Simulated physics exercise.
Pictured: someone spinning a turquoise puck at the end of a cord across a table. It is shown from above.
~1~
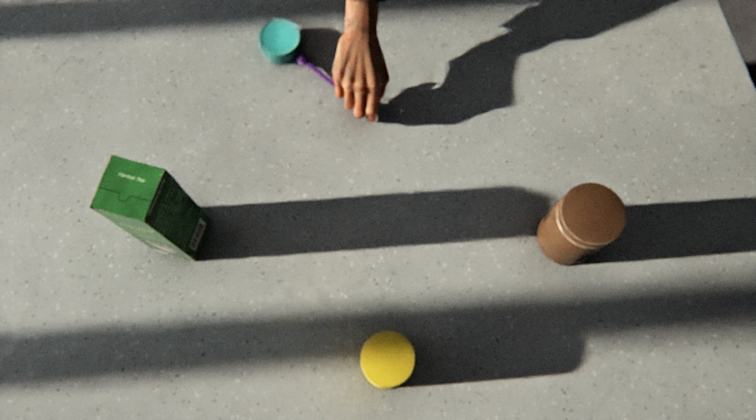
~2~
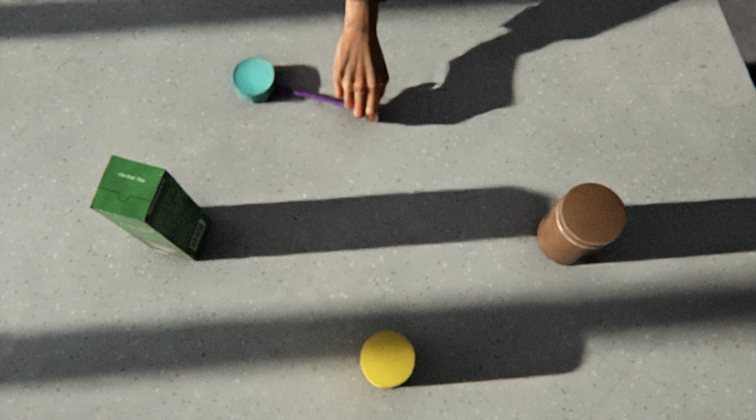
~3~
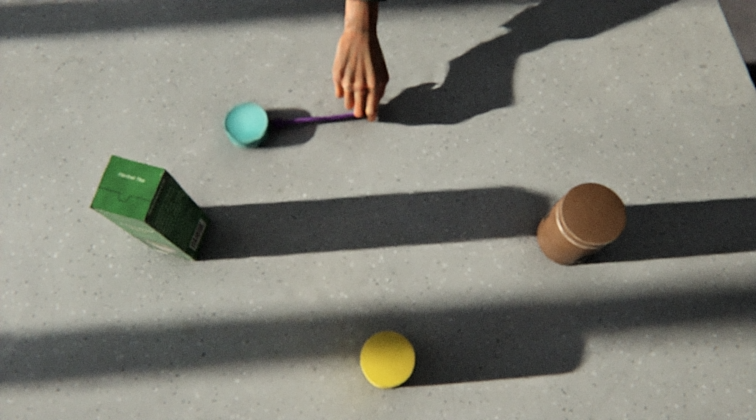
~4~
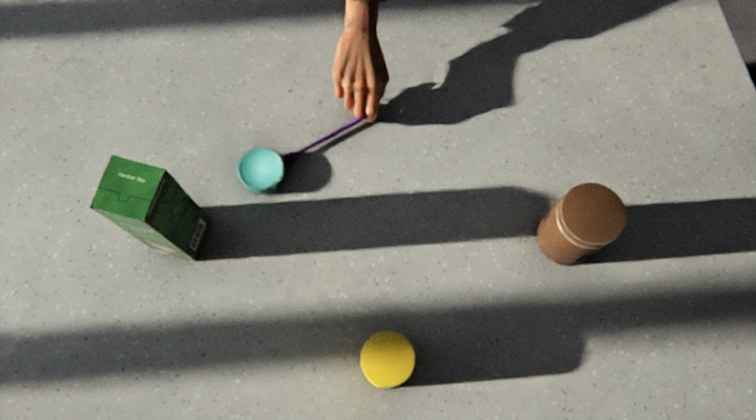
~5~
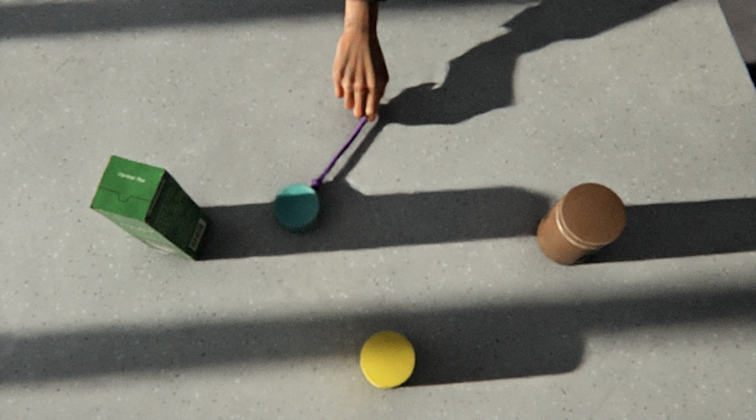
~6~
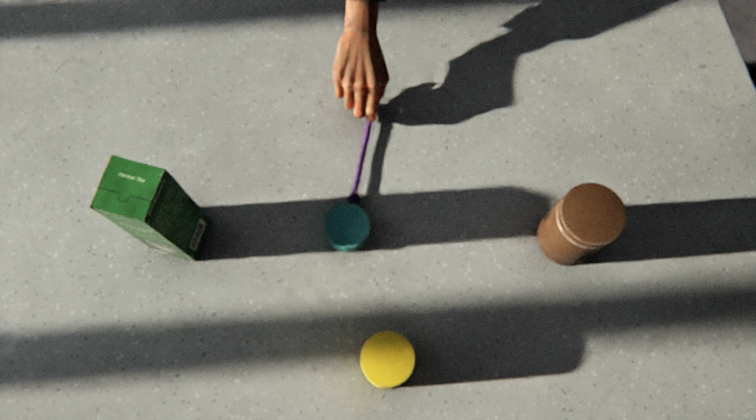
A hand at the top of a grey table swung a turquoise puck on a purple cord anticlockwise, out to the left and then down between a green carton and a brown jar, above a yellow one.
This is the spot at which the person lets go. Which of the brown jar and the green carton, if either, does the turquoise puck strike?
Struck or not: Brown jar - struck; green carton - spared.
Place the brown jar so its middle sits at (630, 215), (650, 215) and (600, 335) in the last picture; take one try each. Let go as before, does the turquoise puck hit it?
At the first place it gets knocked, at the second it gets knocked, and at the third it is avoided.
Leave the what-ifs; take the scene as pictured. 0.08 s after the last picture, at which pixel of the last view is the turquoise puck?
At that time it is around pixel (453, 232).
Then, 0.08 s on from there, puck near (453, 232).
Then, 0.20 s on from there, puck near (527, 233); brown jar pushed aside.
In the end, puck near (526, 234); brown jar pushed aside. The brown jar takes the knock and the green carton stays untouched.
